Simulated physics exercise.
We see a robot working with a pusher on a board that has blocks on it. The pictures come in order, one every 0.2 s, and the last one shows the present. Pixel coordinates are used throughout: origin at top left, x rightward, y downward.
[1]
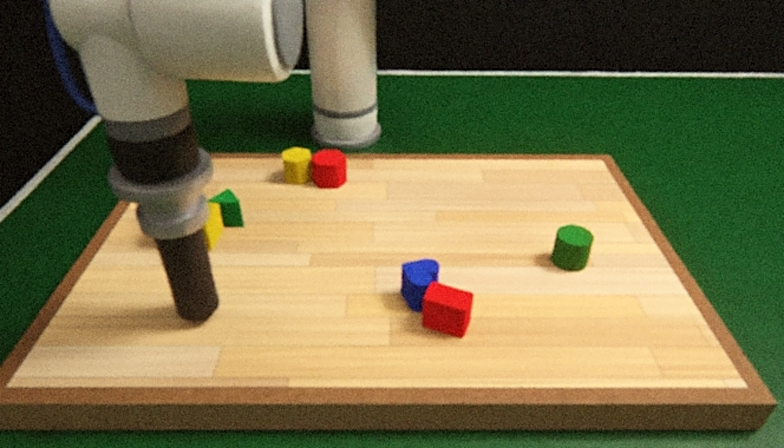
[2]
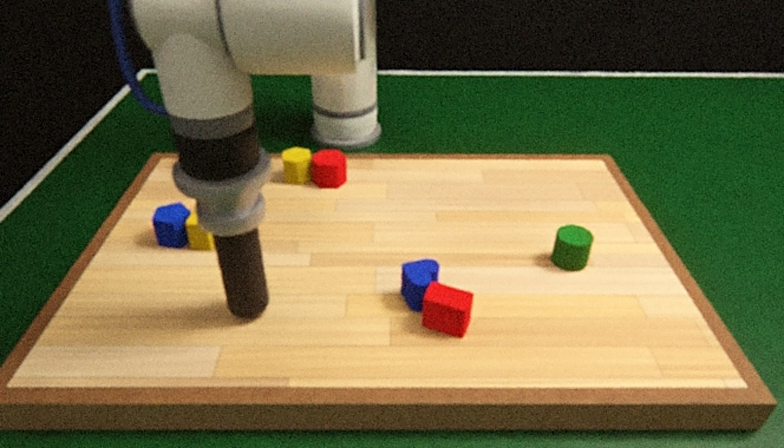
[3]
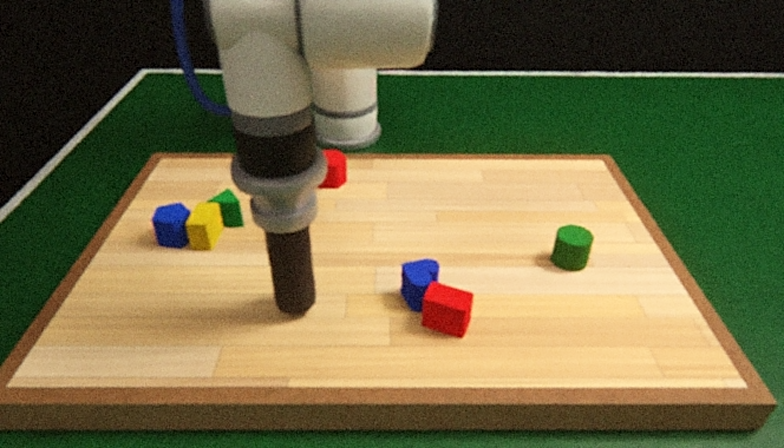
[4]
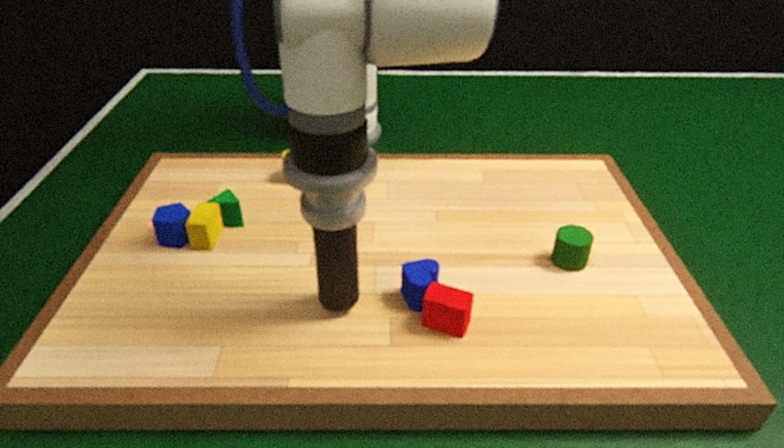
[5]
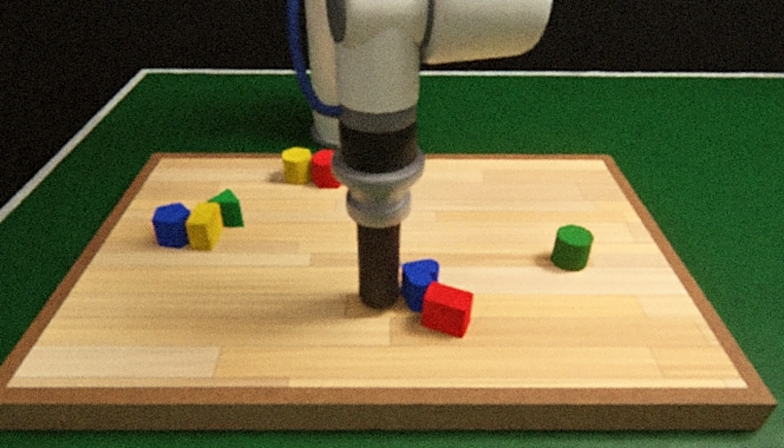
The robot arm moved its dark pusher steadily from left to right across the wooden board, stopping short of nothing it disturbed, while the blue and red blocks beside it and the others stayed still.
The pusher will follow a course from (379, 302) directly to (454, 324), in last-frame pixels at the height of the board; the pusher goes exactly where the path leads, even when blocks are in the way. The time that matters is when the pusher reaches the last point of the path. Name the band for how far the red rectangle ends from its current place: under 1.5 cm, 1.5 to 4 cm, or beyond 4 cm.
Distance: More than 4 cm.
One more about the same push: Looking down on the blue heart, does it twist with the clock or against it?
It spins anti-clockwise.
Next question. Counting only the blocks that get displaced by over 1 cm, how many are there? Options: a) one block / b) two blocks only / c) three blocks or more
Choice b: Two blocks only.
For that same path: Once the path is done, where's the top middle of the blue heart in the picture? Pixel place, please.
(442, 265)
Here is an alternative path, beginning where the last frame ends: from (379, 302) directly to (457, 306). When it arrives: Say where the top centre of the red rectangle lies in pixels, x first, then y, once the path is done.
The red rectangle ends near (487, 307).
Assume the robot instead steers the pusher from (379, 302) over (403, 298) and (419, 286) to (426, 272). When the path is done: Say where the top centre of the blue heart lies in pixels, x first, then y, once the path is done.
Top centre: (459, 261).
On the path given first. Halfway along, pusher at (416, 307); blue heart at (438, 266), turned 20° anticlockwise; red rectangle at (460, 298), turned 15° clockwise.
At the end, pusher at (454, 318); blue heart at (442, 265), turned 40° anticlockwise; red rectangle at (501, 307).
